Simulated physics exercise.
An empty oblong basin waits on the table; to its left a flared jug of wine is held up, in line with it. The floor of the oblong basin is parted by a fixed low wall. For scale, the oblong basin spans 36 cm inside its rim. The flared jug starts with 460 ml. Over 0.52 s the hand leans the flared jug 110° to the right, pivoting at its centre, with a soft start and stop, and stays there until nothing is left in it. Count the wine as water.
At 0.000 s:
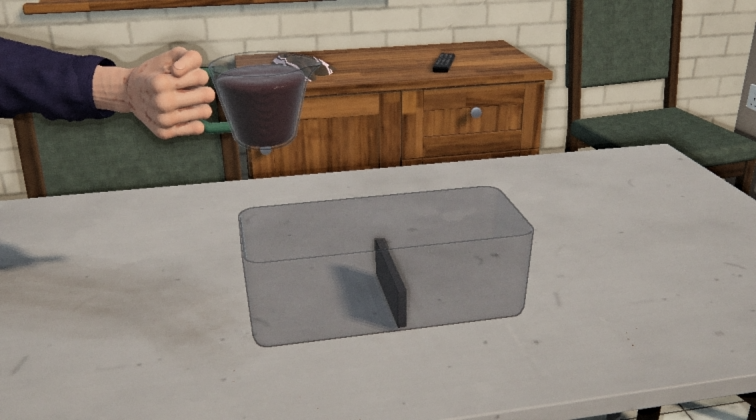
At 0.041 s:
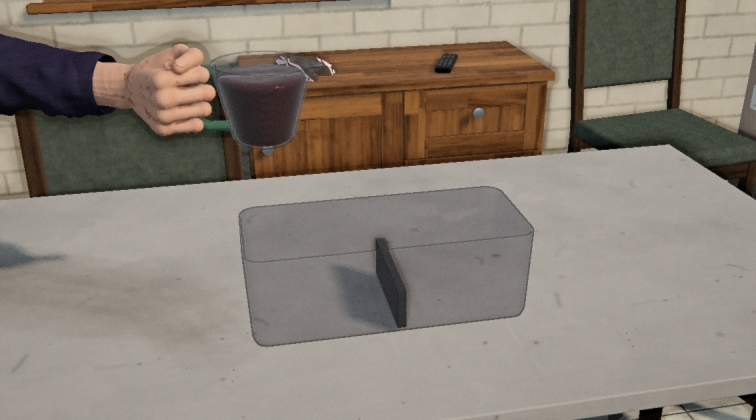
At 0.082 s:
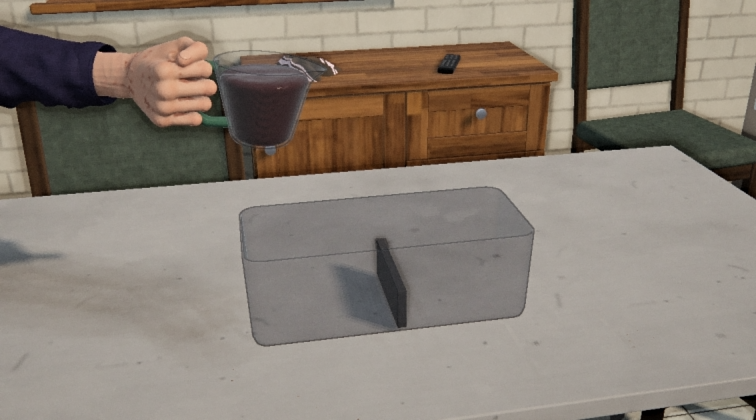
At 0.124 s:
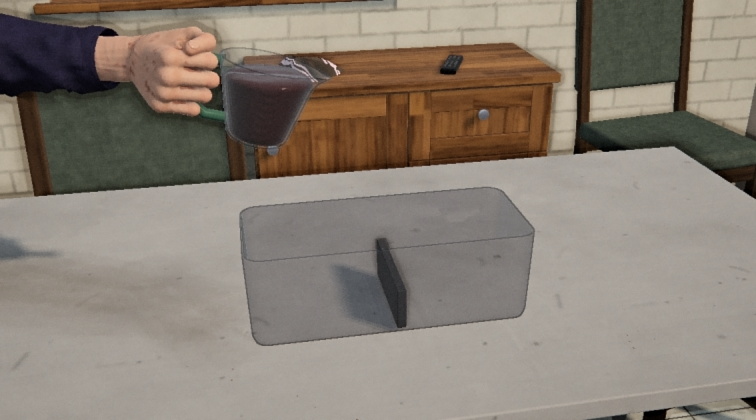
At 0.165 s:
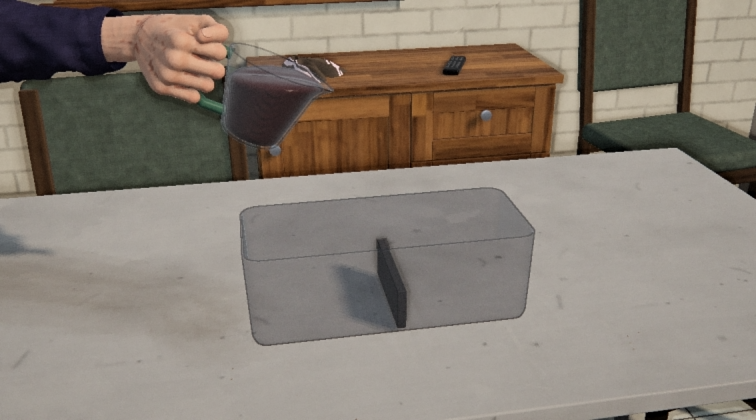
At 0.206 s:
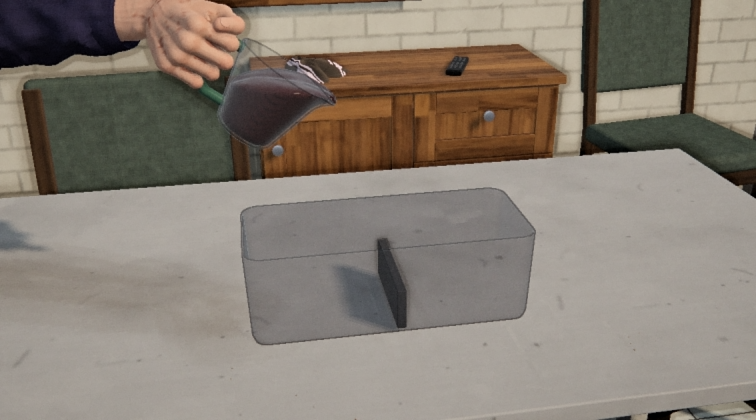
A hand held a flared jug of dark wine above a table, then leaned it gradually to the right, toward an empty, clear oblong basin with a short dark wall inside.
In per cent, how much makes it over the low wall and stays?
Roughly 10 per cent is past the wall.
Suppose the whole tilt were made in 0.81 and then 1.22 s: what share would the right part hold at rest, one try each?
In turn about 15 and 25 per cent.
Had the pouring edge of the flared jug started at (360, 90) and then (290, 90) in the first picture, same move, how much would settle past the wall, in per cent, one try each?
In turn about 40 and 5 per cent.
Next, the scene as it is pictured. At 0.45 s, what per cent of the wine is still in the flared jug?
Near 26 in a hundred.
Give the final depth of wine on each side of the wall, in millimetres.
Left about 14 mm, right about 2 mm.
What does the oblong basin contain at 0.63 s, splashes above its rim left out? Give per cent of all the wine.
Near 92 in a hundred.
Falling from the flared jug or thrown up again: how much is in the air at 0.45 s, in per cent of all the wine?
Near 40 in a hundred.
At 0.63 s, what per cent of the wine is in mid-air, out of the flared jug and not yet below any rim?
Some 7 per cent.
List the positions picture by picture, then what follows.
In the first picture, it leans 0°; its right rim is at (323, 61); the wine meets the walls at (216, 77) and (306, 72); the oblong basin's rim runs from (241, 236) to (516, 209); the wall's top is at (390, 265).
In the second picture, it leans 2°; its right rim is at (324, 63); the wine meets the walls at (216, 76) and (307, 72).
In the third picture, it leans 7°; its right rim is at (327, 68); the wine meets the walls at (219, 73) and (309, 73).
In the fourth picture, it leans 15°; its right rim is at (331, 77); the wine meets the walls at (225, 71) and (314, 77).
In the fifth picture, it leans 25°; its right rim is at (334, 89); the wine meets the walls at (229, 75) and (321, 81).
In the sixth picture, it leans 37°; its right rim is at (335, 104); the wine meets the walls at (229, 82) and (327, 91); 2 per cent is over the edge.
Then, 0.45 s in, the tilt is 105° and 26 per cent is still to pour, 30 is left of the wall and 4 right of it.
Then, 0.63 s in, the tilt is 110° and 1 per cent is still to pour, 86 is left of the wall and 6 right of it.
Then, 0.82 s in, the tilt is 110° and 0 per cent is still to pour, 85 is left of the wall and 9 right of it.
Then, 1.02 s in, the tilt is 110° and 0 per cent is still to pour, 86 is left of the wall and 10 right of it.
Finally, 86 per cent lies left of the wall, 10 right of it and 4 outside.
